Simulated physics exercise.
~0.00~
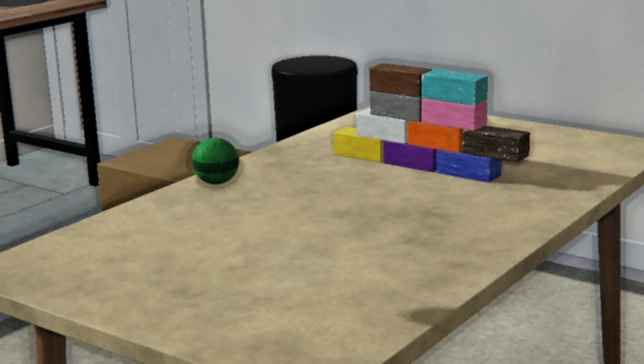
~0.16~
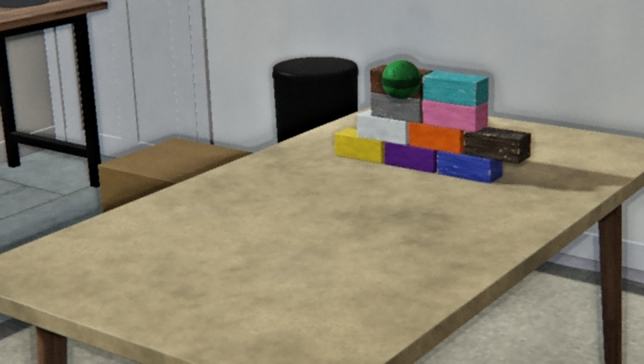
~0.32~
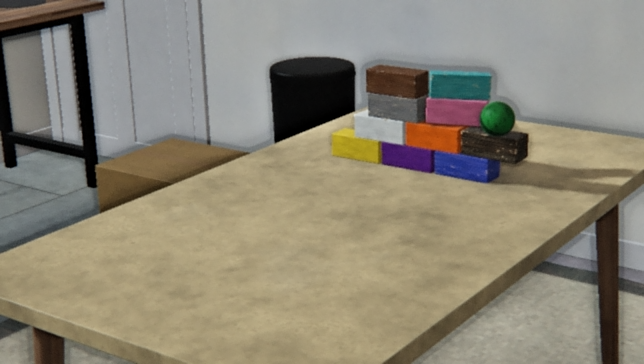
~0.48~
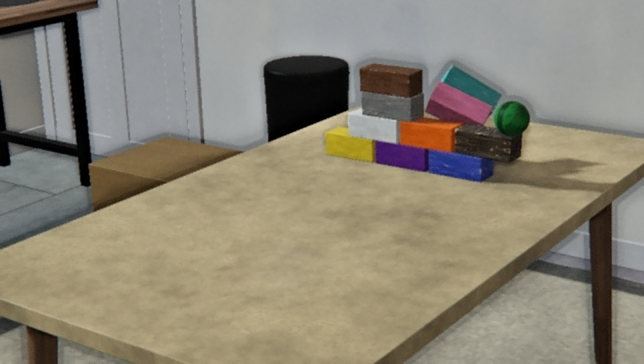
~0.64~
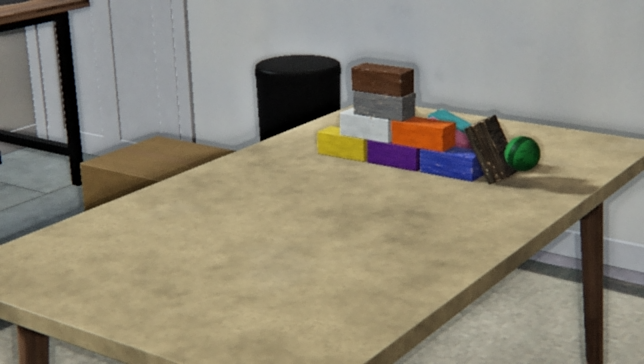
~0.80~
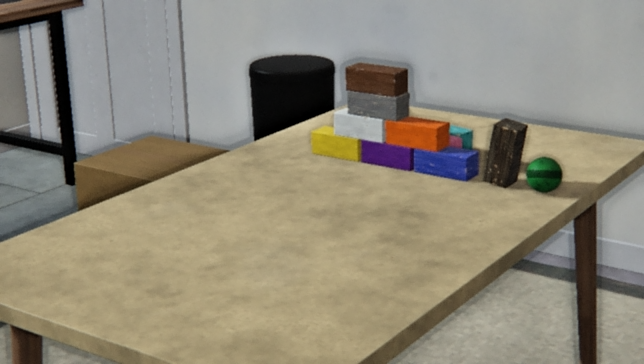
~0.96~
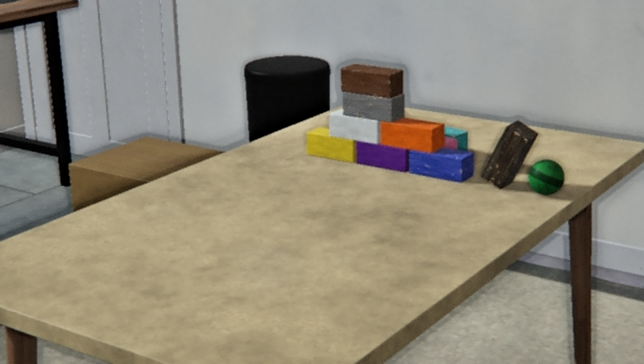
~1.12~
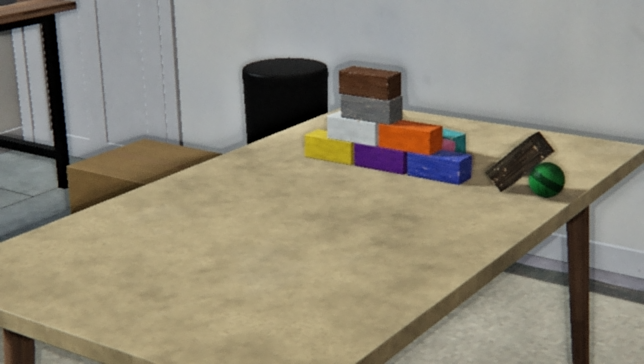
Table with stacked coloured blocks, a green ball flying in from the left and toppling the turquoise, pink and black blocks.
